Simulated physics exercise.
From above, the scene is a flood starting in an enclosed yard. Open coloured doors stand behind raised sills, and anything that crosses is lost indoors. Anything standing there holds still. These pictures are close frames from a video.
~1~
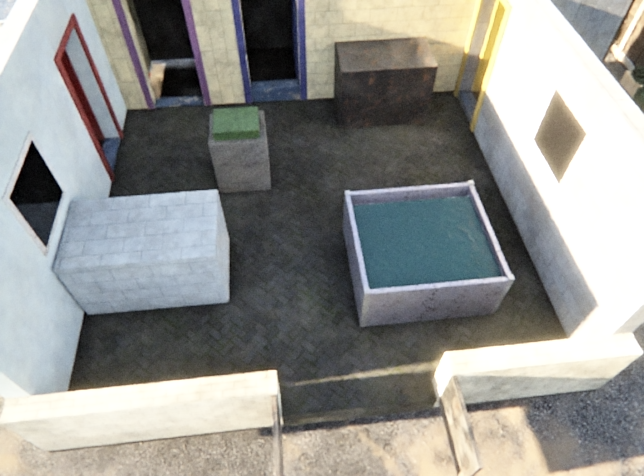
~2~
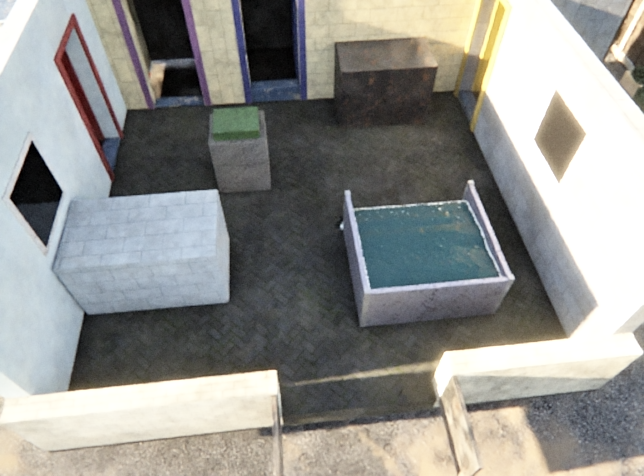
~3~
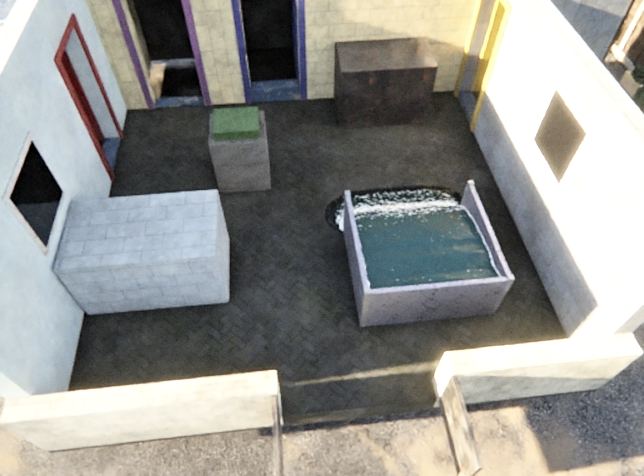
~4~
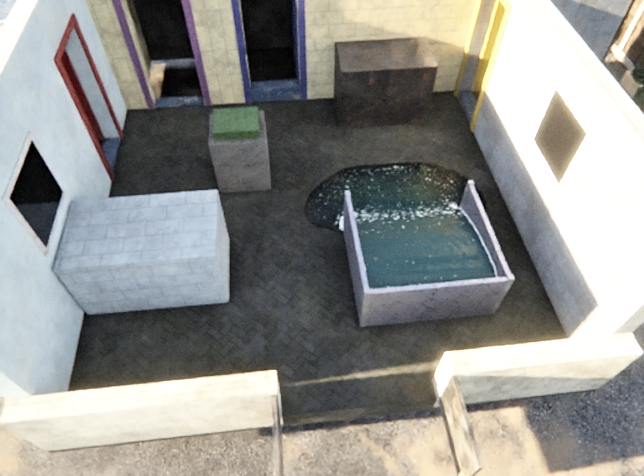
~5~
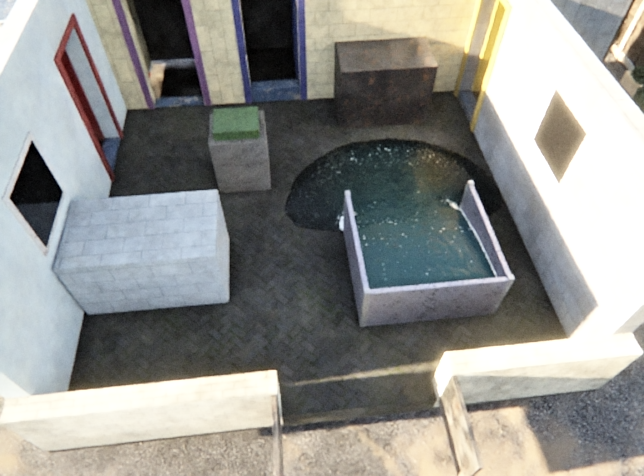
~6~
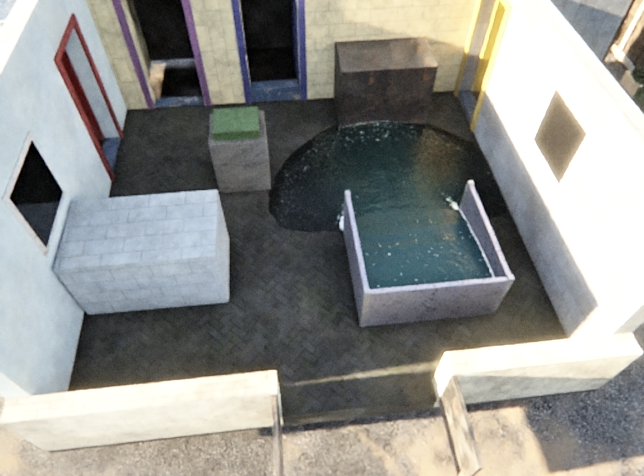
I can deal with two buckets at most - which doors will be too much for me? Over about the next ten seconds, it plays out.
In the end the blue door is going to allow two buckets or less; the red door is going to allow over two buckets; the yellow door is going to allow over two buckets; the purple door is going to allow over two buckets.
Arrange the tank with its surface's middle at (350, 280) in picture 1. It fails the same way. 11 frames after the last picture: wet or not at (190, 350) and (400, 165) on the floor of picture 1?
Spared, hit.
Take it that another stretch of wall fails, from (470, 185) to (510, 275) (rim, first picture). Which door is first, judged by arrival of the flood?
It's the one in yellow.
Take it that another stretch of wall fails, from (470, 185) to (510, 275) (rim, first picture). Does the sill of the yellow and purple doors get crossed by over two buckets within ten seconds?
Yellow door is over; purple door holds.
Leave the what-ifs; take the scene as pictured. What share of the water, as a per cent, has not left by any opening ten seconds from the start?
Estimate: Some 84 %.
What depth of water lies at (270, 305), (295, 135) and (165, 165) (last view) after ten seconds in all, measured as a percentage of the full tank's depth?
Around 2, 6 and 6 %.
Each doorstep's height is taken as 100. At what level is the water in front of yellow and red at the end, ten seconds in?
Readings, in sequence: 30 percent and 50 percent.
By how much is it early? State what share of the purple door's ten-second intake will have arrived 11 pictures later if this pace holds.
That share would be near 0 %.
A moment on, water covers 35 % of the floor; the blue door wet at the sill, nothing in, the red door not reached, the yellow door wet at the sill, nothing in, the purple door not reached.
Next, water covers 40 % of the floor; the blue door wet at the sill, nothing in, the red door not reached, the yellow door over two buckets in, the purple door wet at the sill, nothing in.
Then, water covers 50 % of the floor; the blue door wet at the sill, nothing in, the red door under two buckets in, the yellow door far over two buckets in, the purple door under two buckets in.
Later, water covers 80 % of the floor; the blue door wet at the sill, nothing in, the red door over two buckets in, the yellow door far over two buckets in, the purple door over two buckets in.
In the end, water covers 95 % of the floor; the blue door wet at the sill, nothing in, the red door over two buckets in, the yellow door far over two buckets in, the purple door over two buckets in.
